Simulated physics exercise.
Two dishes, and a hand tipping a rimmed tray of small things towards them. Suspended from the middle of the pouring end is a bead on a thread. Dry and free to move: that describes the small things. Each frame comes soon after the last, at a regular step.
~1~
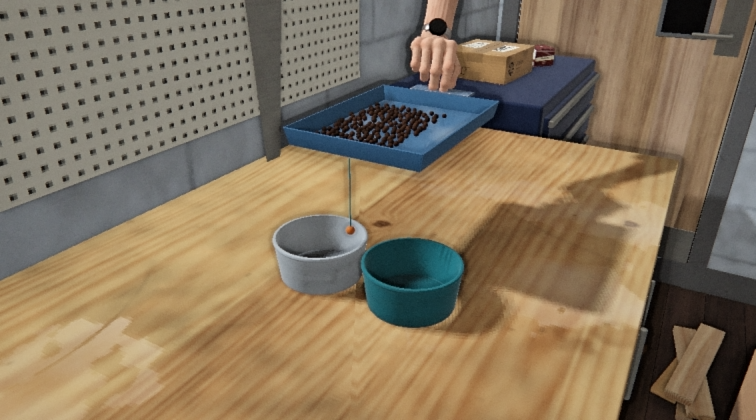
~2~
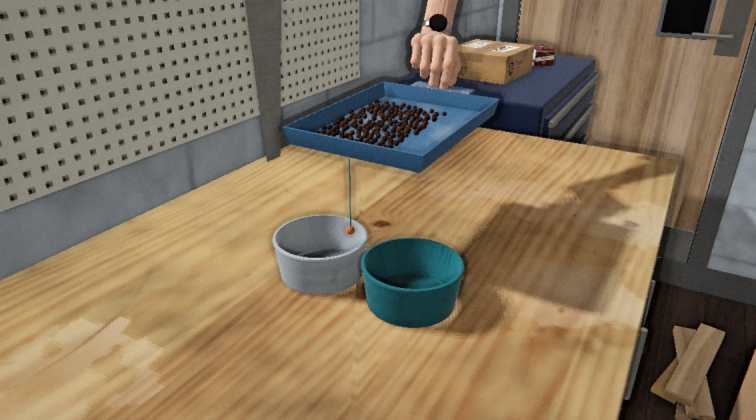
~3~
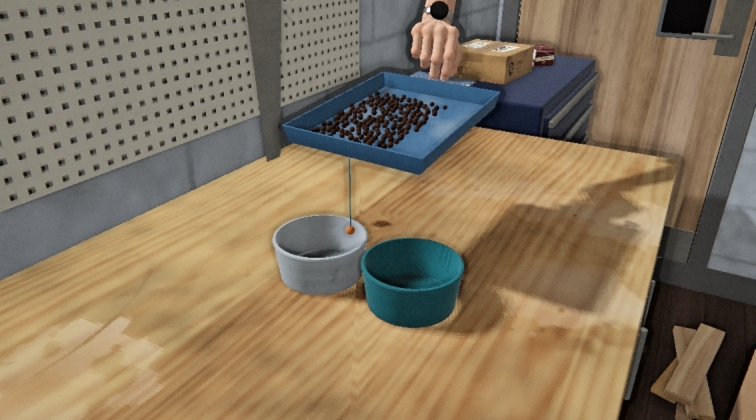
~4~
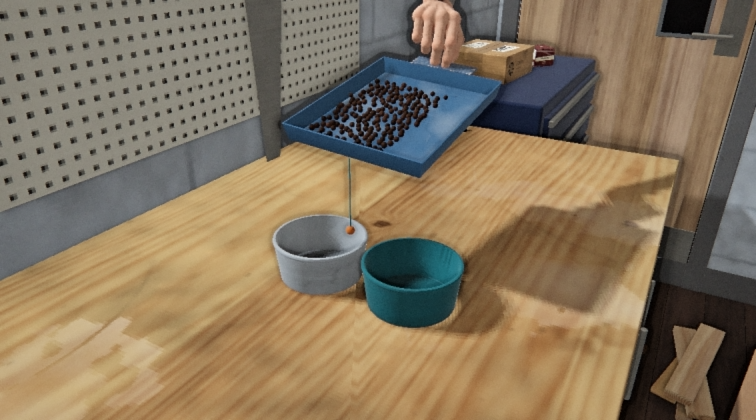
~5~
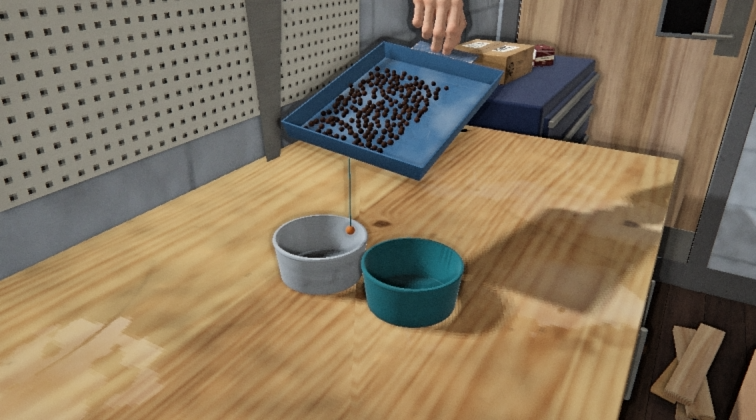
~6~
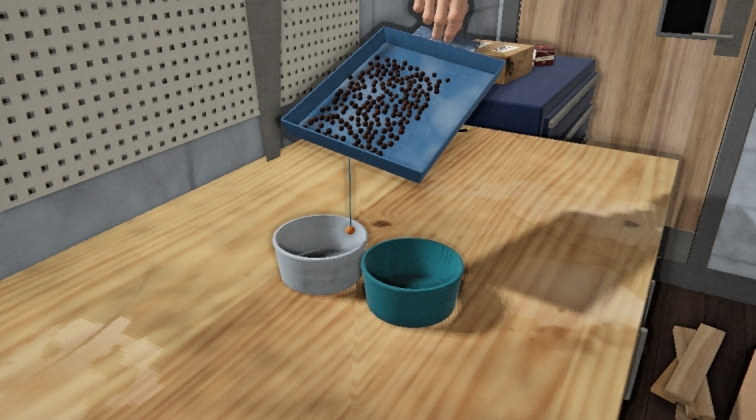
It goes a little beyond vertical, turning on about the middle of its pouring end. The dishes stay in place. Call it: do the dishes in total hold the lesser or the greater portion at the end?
In total they hold the greater portion.
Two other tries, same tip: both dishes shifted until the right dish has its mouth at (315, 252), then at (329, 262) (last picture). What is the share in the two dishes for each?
First position: Some 0 %; second position: Some 10 %.
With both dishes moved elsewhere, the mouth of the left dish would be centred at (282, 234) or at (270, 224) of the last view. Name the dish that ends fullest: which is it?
First try: The right-side dish; second try: The right-side dish.
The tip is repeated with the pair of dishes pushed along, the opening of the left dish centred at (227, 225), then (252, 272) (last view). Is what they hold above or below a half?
First try: Lower than half; second try: Lower than half.
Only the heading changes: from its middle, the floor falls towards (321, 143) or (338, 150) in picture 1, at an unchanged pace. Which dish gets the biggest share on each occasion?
At the first place the left-hand dish, at the second the left one.
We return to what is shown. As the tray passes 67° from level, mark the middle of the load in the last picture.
Look around (395, 168) in the last picture.
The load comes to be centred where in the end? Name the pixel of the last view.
Near (413, 299), more or less.
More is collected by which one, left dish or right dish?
The one to the right.
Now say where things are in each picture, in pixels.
Corners of the pouring end (289, 127) and (420, 152), level; middle of the load (382, 126), allspice berries; left dish (294, 271); right dish (389, 303); bead on its thread (351, 230), in the first frame.
Corners of the pouring end (289, 126) and (420, 153), level; middle of the load (382, 125), in the second frame.
Corners of the pouring end (289, 125) and (420, 156), tipped barely, lowest at the right corner; middle of the load (382, 120), in the third frame.
Corners of the pouring end (288, 122) and (420, 160), tipped a little, lowest at the right corner; middle of the load (382, 114), in the fourth frame.
Corners of the pouring end (287, 120) and (420, 164), tipped clearly, lowest at the right corner; middle of the load (382, 108), in the fifth frame.
Corners of the pouring end (287, 119) and (420, 168), tipped clearly, lowest at the right corner; middle of the load (382, 103), roughly a quarter on the move; left dish (294, 271); right dish (389, 303), in the sixth frame.
Just after the last frame, tray tipped steeply; the larger part on the tray; about a tenth in the right dish; just a few outside both; about a tenth in the air.
A moment on, tray tipped past a quarter turn; roughly a third on the tray; roughly a third in the right dish; just a few outside both; roughly a quarter in the air.
Further on, tray tipped past a quarter turn; almost all in the right dish; about a tenth outside both.
When it is over, tray tipped past a quarter turn; almost all in the right dish; not one in the left dish; about a tenth outside both.
